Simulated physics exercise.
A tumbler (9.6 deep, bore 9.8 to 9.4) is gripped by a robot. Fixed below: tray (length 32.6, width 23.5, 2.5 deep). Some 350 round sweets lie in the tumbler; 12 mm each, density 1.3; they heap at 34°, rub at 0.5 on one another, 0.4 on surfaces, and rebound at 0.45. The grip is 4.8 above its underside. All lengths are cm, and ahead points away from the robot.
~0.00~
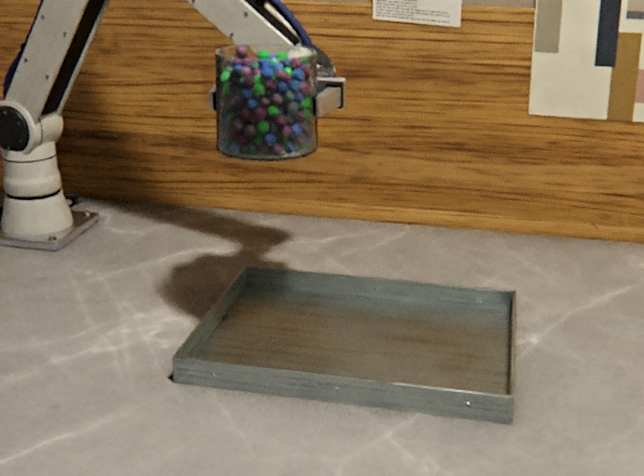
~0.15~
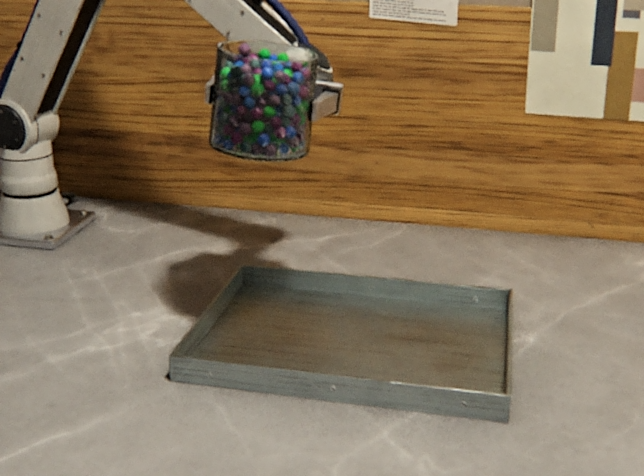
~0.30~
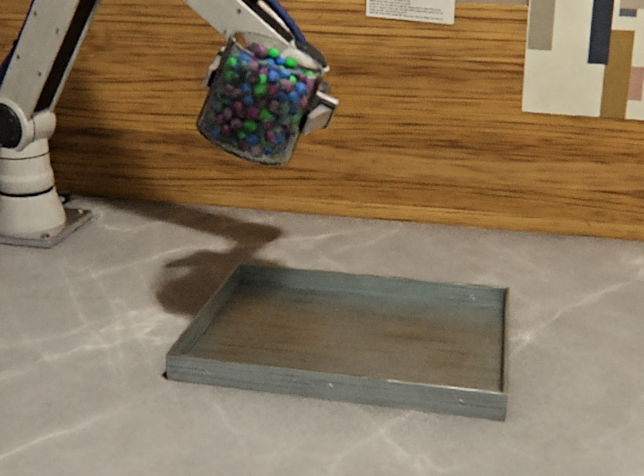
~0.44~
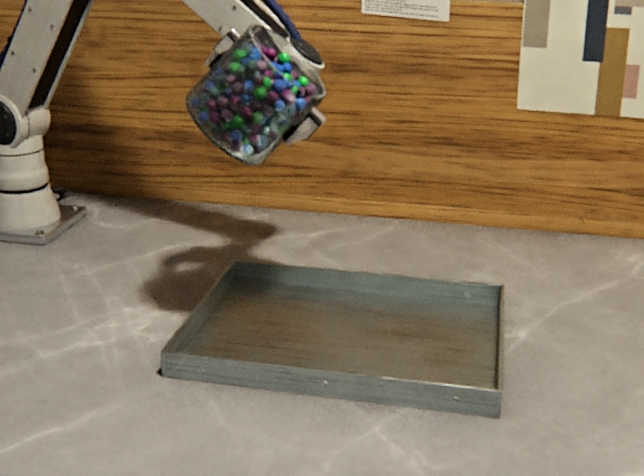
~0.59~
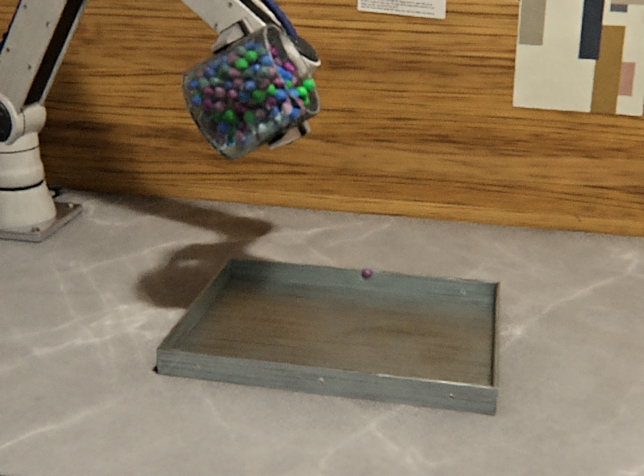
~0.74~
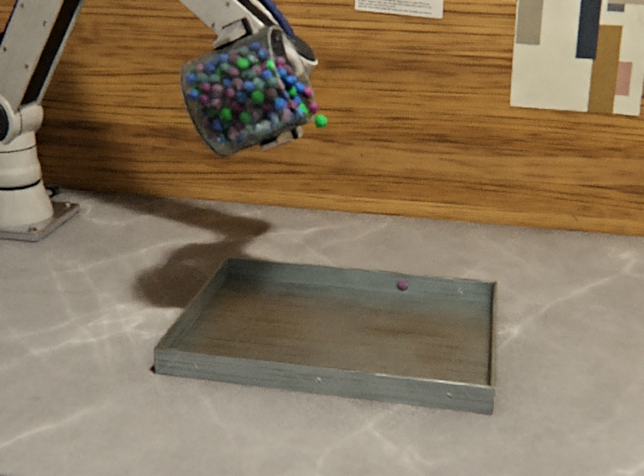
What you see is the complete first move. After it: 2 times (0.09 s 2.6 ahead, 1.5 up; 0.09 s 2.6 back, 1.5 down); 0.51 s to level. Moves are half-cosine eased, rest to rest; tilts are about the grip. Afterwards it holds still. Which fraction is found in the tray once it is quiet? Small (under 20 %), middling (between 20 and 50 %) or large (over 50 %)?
A middling share, between 20 and 50 %, ends in the tray.
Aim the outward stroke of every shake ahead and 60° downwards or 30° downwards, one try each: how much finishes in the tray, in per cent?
Some 10 and 20 per cent.
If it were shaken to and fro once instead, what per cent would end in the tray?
Then about 30 per cent.
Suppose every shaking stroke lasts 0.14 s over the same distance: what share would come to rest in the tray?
In that case some 20 per cent.
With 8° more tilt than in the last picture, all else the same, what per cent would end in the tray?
In that case some 55 per cent.
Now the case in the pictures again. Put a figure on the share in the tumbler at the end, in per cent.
About 55 per cent.
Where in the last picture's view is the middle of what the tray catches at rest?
At about (404, 335).
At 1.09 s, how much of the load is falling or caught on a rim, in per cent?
Roughly 12 per cent.
By 1.09 s, tilted 65° forward, highest piece 29 above the table; 241 in the tumbler, 67 in the tray, 43 in flight or on a rim.
By 1.44 s, tilted 17° forward, highest piece 30 above the table; 195 in the tumbler, 148 in the tray, 7 on the table or floor, 1 in flight or on a rim.
By 1.81 s, level, highest piece 29 above the table; 195 in the tumbler, 149 in the tray, 7 on the table or floor.
By 2.86 s, level, highest piece 29 above the table; 195 in the tumbler, 149 in the tray, 7 on the table or floor.
Final count, 195 in the tumbler, 149 in the tray, 7 on the table or floor. That is 42 % in the tray.
